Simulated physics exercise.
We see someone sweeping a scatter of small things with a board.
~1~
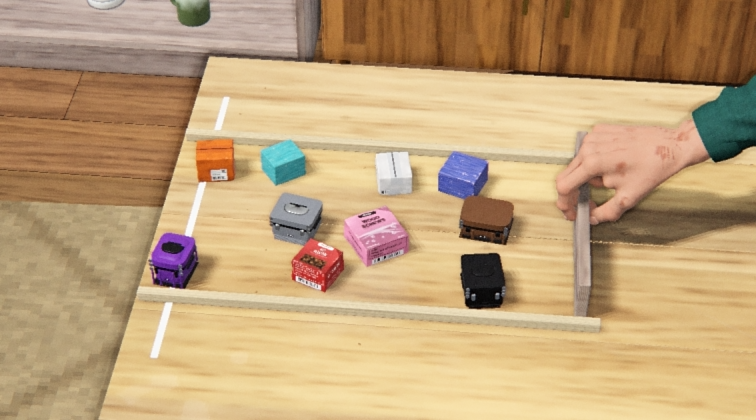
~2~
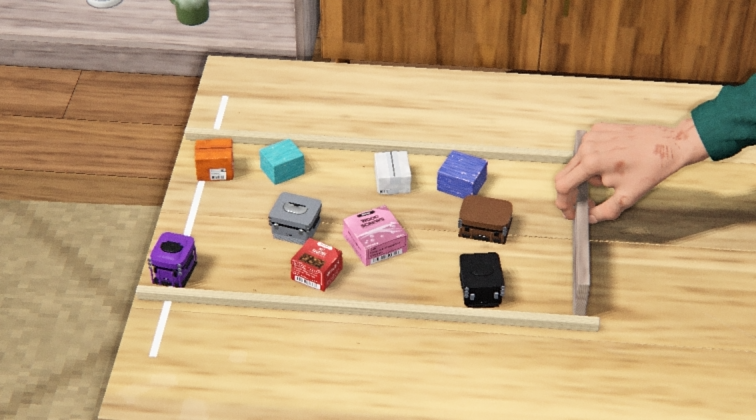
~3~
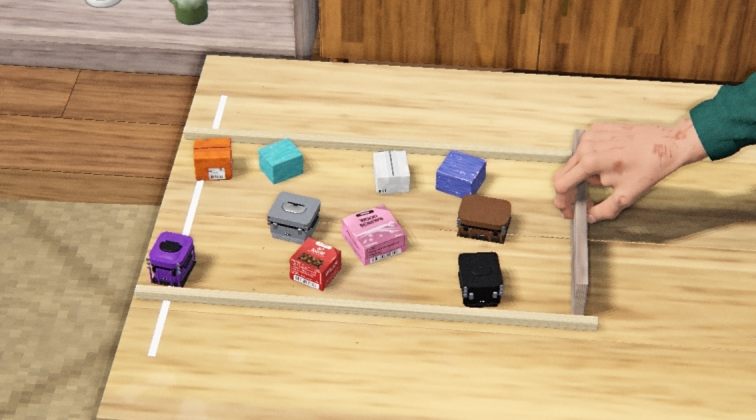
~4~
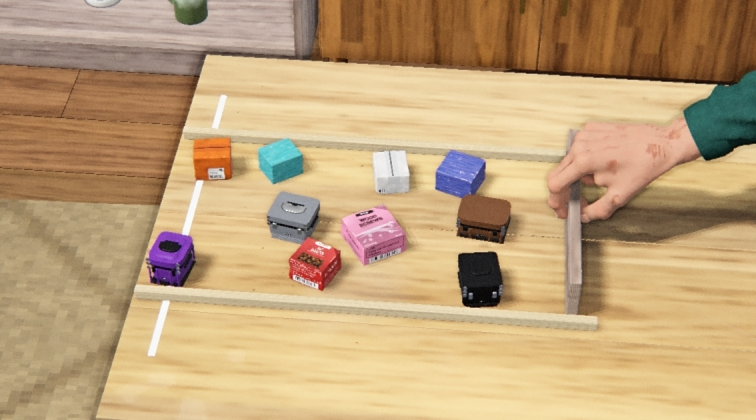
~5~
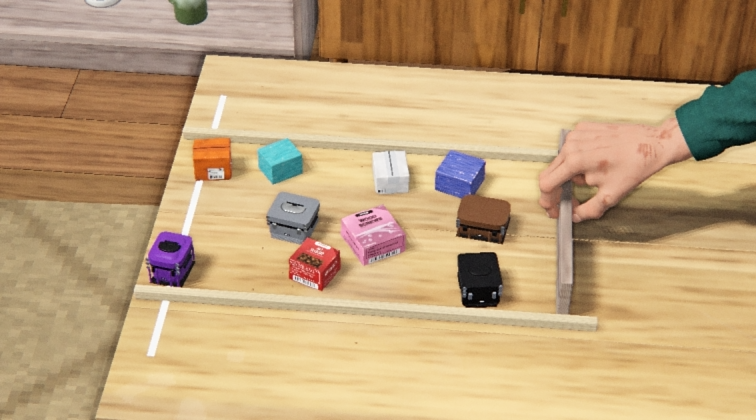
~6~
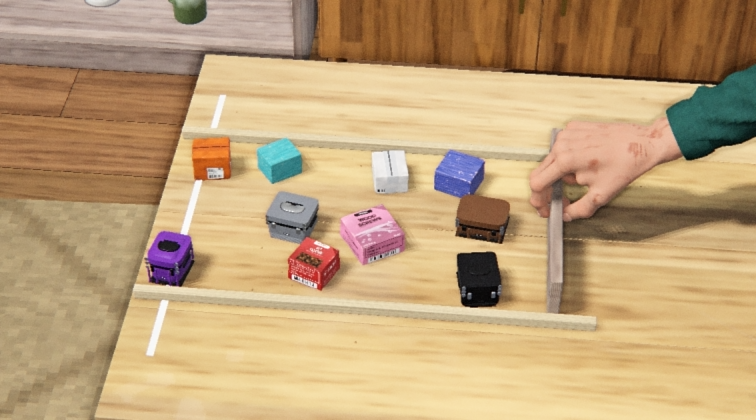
To begin with, small coloured boxes and cases lie scattered between two wooden rails on a table, while a hand holds an upright board at the right end. The hand then slides the board a short way left toward the black and brown cases, while the scattered items stay essentially still.
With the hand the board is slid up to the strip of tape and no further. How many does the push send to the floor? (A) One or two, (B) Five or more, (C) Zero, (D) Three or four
Option B: Five or more.
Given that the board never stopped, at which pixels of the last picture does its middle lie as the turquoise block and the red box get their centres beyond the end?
About (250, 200), and (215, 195) for the other.
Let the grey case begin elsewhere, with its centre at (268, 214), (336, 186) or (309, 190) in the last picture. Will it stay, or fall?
Going through the places in order, it ends up falling, it ends up falling, and it ends up falling.
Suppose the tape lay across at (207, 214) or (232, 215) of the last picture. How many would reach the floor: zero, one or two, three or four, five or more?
At each place: At least five and three to four.
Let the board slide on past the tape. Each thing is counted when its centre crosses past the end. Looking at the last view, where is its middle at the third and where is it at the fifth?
Its middle is around (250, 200) and later (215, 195).
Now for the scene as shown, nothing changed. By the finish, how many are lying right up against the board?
I count 3 of them.
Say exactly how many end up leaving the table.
That would be exactly 7.
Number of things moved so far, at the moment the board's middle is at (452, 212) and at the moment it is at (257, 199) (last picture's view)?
The counts are 3 and 10.
Soon after, none off yet; purple case at rest near (170, 259); orange box at rest near (212, 159); turquoise block at rest near (279, 161).
Then, none off yet; purple case at rest near (170, 259); orange box at rest near (212, 159); turquoise block moved about its own width near (254, 158).
Further on, one off so far; purple case moved about its own width near (134, 256); orange box falling near (128, 287); turquoise block moved well along near (168, 150).
At rest, the number that fall off is five or more; fallen, white box, pink box, red box, grey case, turquoise block, orange box and purple case.
